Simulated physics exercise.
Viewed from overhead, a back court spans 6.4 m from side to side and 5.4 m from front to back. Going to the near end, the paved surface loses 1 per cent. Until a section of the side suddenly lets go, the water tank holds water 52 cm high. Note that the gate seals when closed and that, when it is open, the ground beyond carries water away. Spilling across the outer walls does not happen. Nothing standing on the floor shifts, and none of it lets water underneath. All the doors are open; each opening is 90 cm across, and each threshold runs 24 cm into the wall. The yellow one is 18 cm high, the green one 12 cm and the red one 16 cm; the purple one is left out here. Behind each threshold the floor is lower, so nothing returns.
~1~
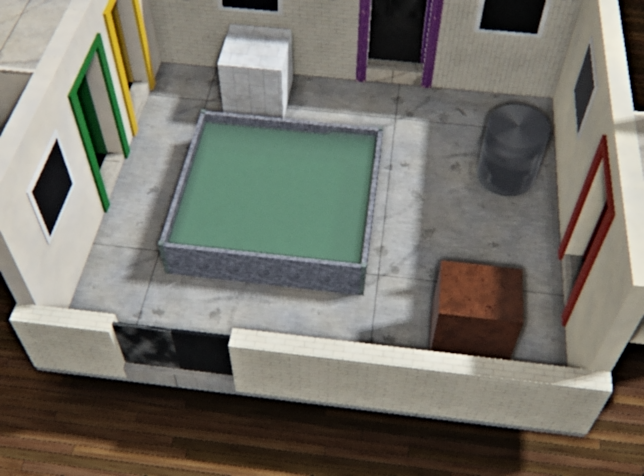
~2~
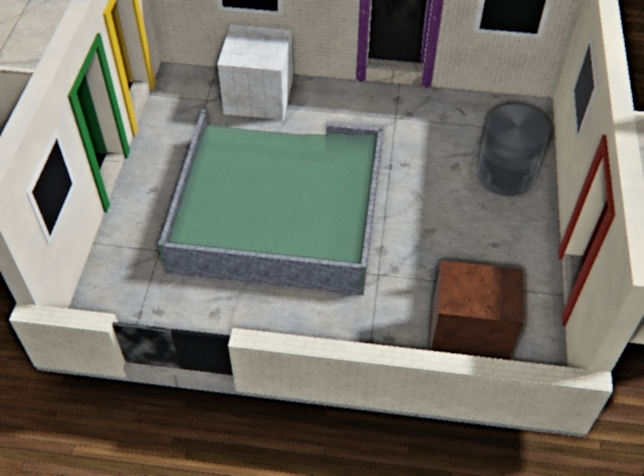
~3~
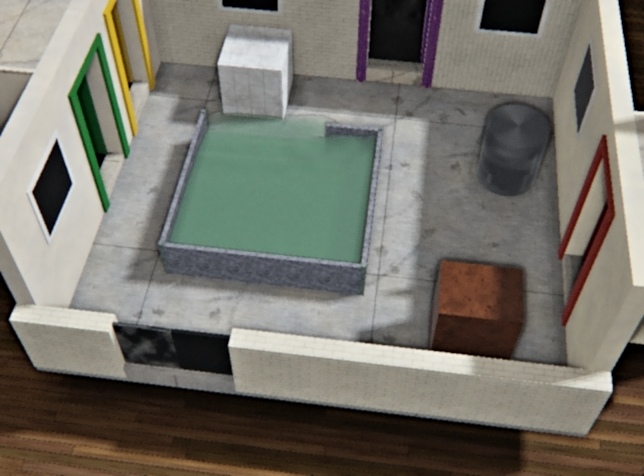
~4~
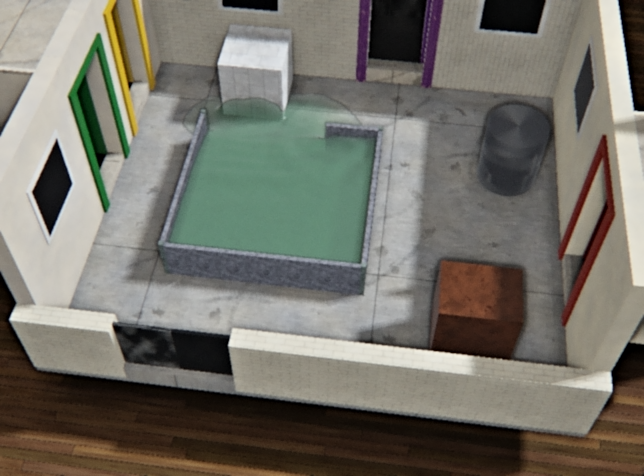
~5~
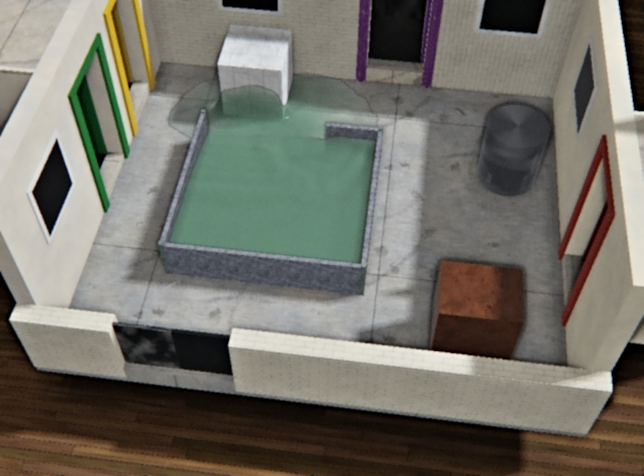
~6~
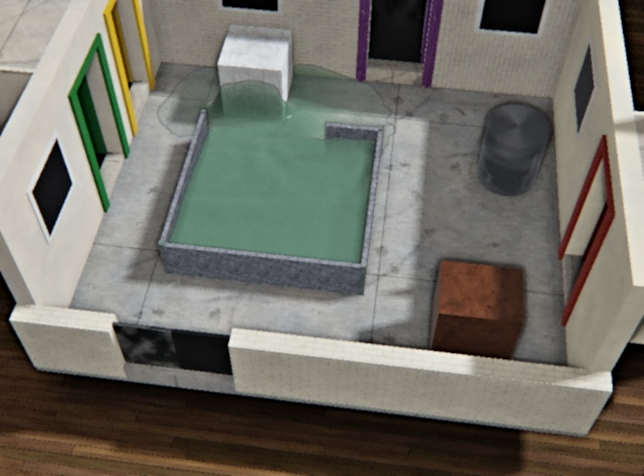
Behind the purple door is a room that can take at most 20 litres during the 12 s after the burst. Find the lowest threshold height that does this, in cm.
The lowest height is about 14.5 cm.
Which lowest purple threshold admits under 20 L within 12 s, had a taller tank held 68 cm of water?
Roughly 20 cm high.
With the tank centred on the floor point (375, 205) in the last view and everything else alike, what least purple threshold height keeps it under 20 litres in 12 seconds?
Then it needs to be around 33 cm high.
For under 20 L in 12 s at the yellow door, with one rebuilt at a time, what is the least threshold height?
Yellow door - some 22 centimetres.
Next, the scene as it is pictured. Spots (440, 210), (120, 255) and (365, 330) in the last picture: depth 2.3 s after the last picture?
Some 0, 2 and 0 cm.
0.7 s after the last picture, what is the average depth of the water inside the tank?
I'd put it at some 38 centimetres on average.
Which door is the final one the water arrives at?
Red.
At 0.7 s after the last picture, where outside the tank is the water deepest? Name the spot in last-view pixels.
Look close to (228, 139).
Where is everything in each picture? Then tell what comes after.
In the first frame, still water, 52 cm deep, in the water tank at (278, 187); the purple door at (398, 33) is dry.
In the second frame, water pours out on the far side and has run 0.3 m, to a hidden place; about 10 cm deep outside, 52 cm at the back.
In the third frame, the front is at (297, 118), 0.7 m from the gap on the far side; 1.2 m2 of floor is wet, 52 cm left at the back.
In the fourth frame, the gap is on the far side, the front 1.2 m out at (297, 97); the back of the water tank holds 52 cm.
In the fifth frame, the gap is on the far side, the front 1.7 m out at (294, 76); the back of the water tank holds 52 cm.
In the sixth frame, the front is at (360, 82), 1.7 m from the gap on the far side; 3.3 m2 of floor is wet, 52 cm left at the back; the purple door at (398, 33), 2.5 m from the gap, is still 0.5 m from the nearest water.
Then, 0.7 s after the last picture water covers 20 % of the floor, deepest (40 cm) near (228, 139); 17 cm at the purple door, 0 litres in over its 26 cm threshold.
Then, 2.3 s after the last picture water covers 45 % of the floor, deepest (28 cm) near (334, 84); 19 cm at the purple door, 0 litres in over its 26 cm threshold.
Then, 11.3 s after the last picture water covers 95 % of the floor, deepest (16 cm) near (57, 343); 8 cm at the purple door, 0 litres in over its 26 cm threshold.
At the purple door as built, the water peaked near 20 cm, 1.9 s after the last picture.
With a threshold of 13.5 cm, 27 litres would have come in within the 12 s; with 16 cm, 12 litres. So under 20 litres takes about 14.5 cm.
